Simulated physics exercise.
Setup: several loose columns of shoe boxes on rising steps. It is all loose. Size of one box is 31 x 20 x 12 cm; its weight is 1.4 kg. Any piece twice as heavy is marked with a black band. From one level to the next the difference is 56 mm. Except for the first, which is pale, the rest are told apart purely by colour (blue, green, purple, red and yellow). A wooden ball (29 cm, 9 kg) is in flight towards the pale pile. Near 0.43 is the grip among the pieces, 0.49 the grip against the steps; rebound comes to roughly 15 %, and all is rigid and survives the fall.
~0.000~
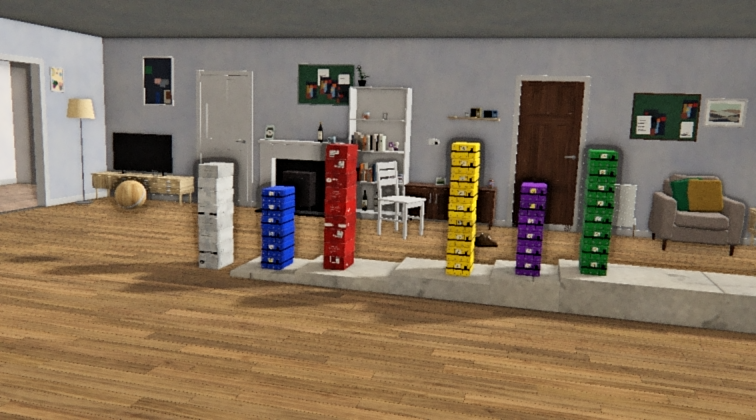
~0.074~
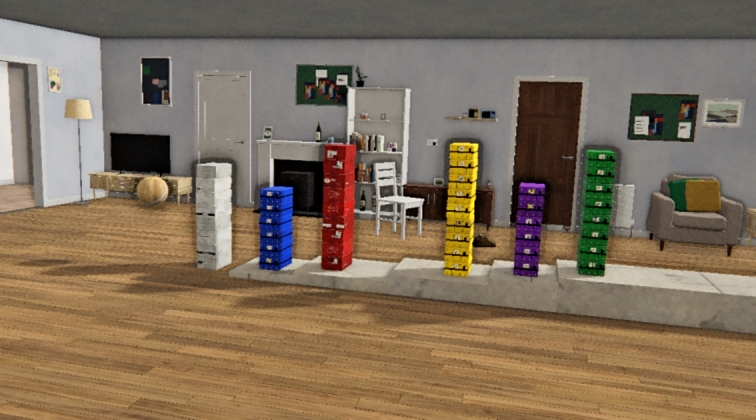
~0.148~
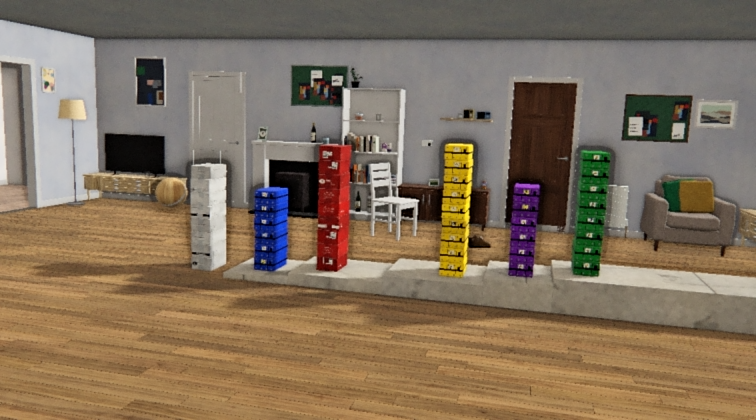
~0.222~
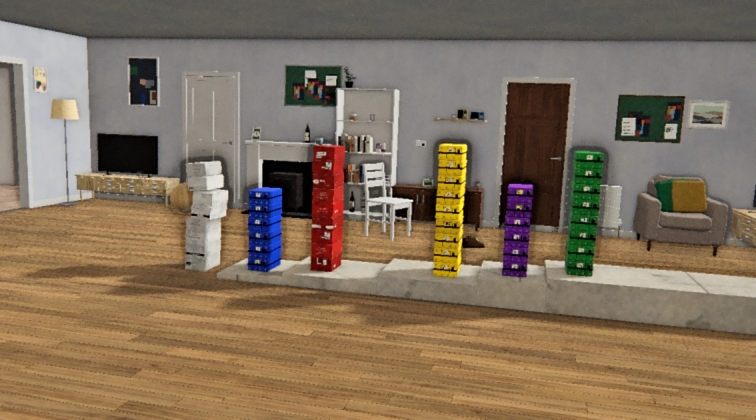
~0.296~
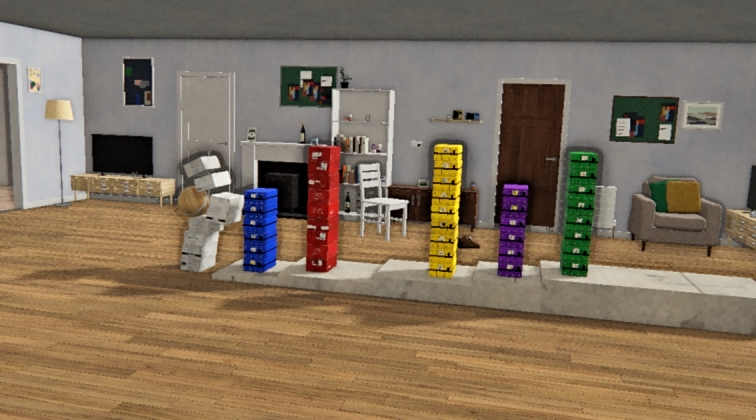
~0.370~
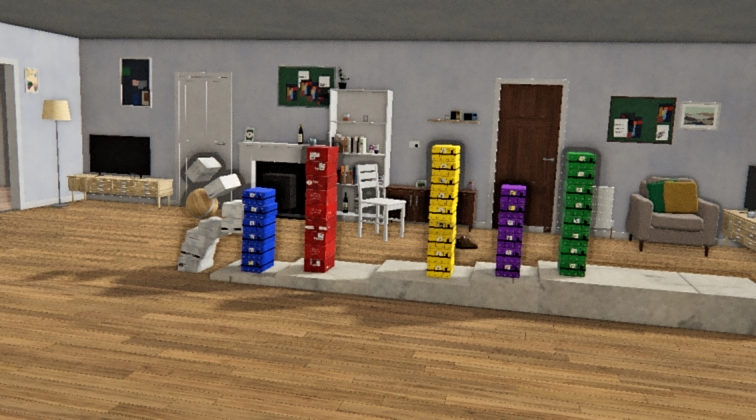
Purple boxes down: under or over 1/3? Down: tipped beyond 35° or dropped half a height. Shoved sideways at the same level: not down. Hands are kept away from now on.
Under 1/3.
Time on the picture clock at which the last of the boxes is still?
Close to 4.5 seconds.
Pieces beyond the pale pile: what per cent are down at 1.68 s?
35 per cent at that moment.
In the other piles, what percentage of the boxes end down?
Something close to 35 percent of them.
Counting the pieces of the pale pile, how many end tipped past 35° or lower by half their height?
The number you get is 7.
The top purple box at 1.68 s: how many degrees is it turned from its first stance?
Something like 0°, more or less.
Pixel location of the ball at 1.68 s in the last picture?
At about (229, 241).
After 0.72 s, 7 of the pale pile down; none of the 6 purple boxes down (2 of 38 in all colours); top purple box unmoved; top blue box leaning 34°, 7 cm lower.
After 1.68 s, 7 of the pale pile down; none of the 6 purple boxes down (13 of 38 in all colours); top purple box unmoved; top blue box leaning 57°, 35 cm lower.
At rest (4.5 s), 7 of the pale pile down; none of the 6 purple boxes down (13 of 38 in all colours); top purple box unmoved; top blue box leaning 54°, 37 cm lower. That is 0 per cent. As the last picture would show them, middles, top purple box near (513, 194), top blue box near (285, 240).
